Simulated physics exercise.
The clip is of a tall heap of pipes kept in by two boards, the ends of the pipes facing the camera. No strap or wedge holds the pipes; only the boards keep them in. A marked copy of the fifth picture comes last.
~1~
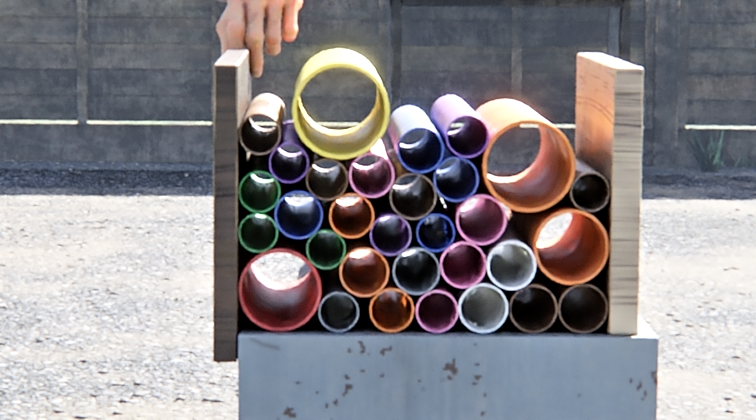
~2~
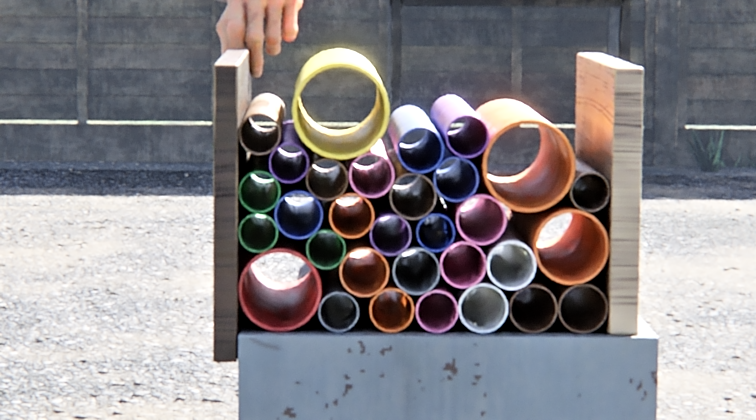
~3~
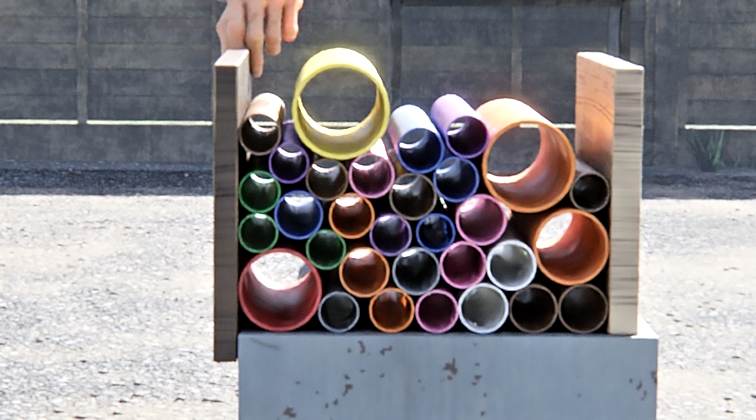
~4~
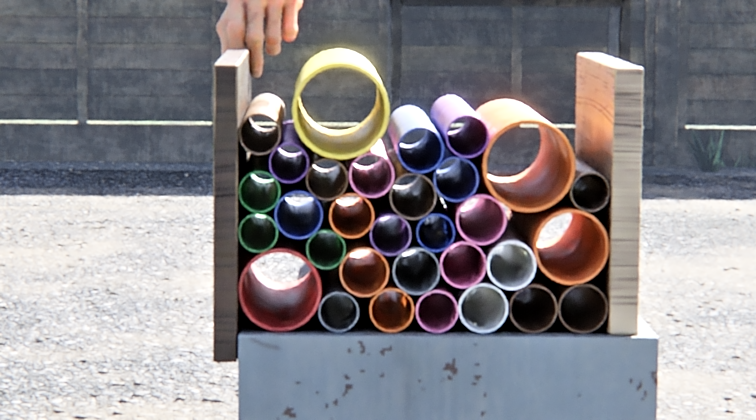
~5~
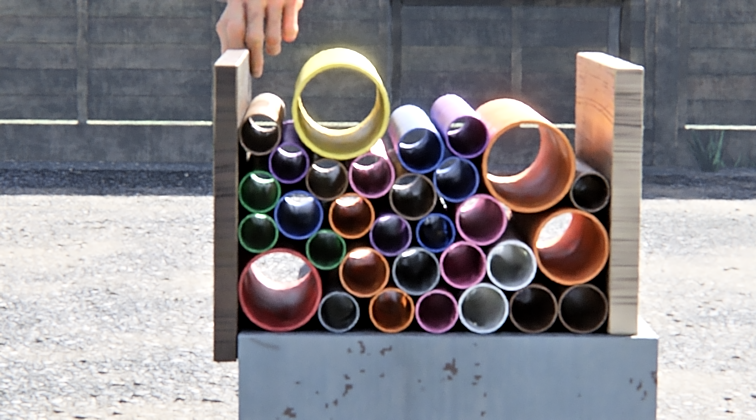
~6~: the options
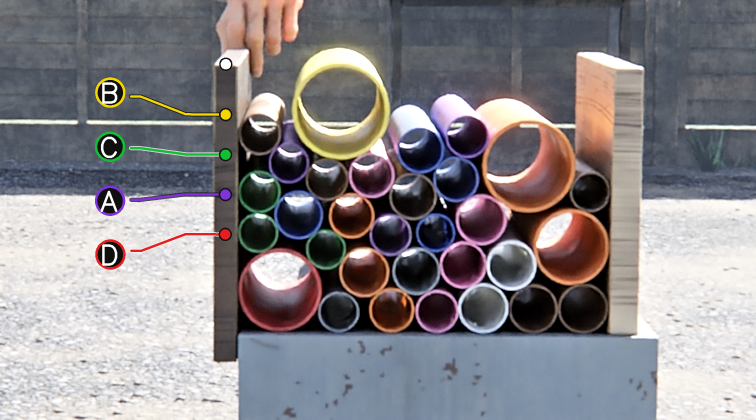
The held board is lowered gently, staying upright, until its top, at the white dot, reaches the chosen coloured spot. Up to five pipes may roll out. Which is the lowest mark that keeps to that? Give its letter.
No lower than D.
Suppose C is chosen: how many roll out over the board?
The count is none.
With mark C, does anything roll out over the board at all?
No.
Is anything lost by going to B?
No, at B.
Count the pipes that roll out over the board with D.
With D, three.
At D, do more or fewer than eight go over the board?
At D, fewer than eight.
On the copy, A at (225, 194); B at (225, 115); C at (225, 155); D at (225, 235); the white dot at (226, 64).
On D. First, top of the board (239, 144).
Then, top of the board (238, 231).
Finally, top of the board (238, 233), three out over the board.
By contrast, A one out over the board; B none out over the board; C none out over the board.
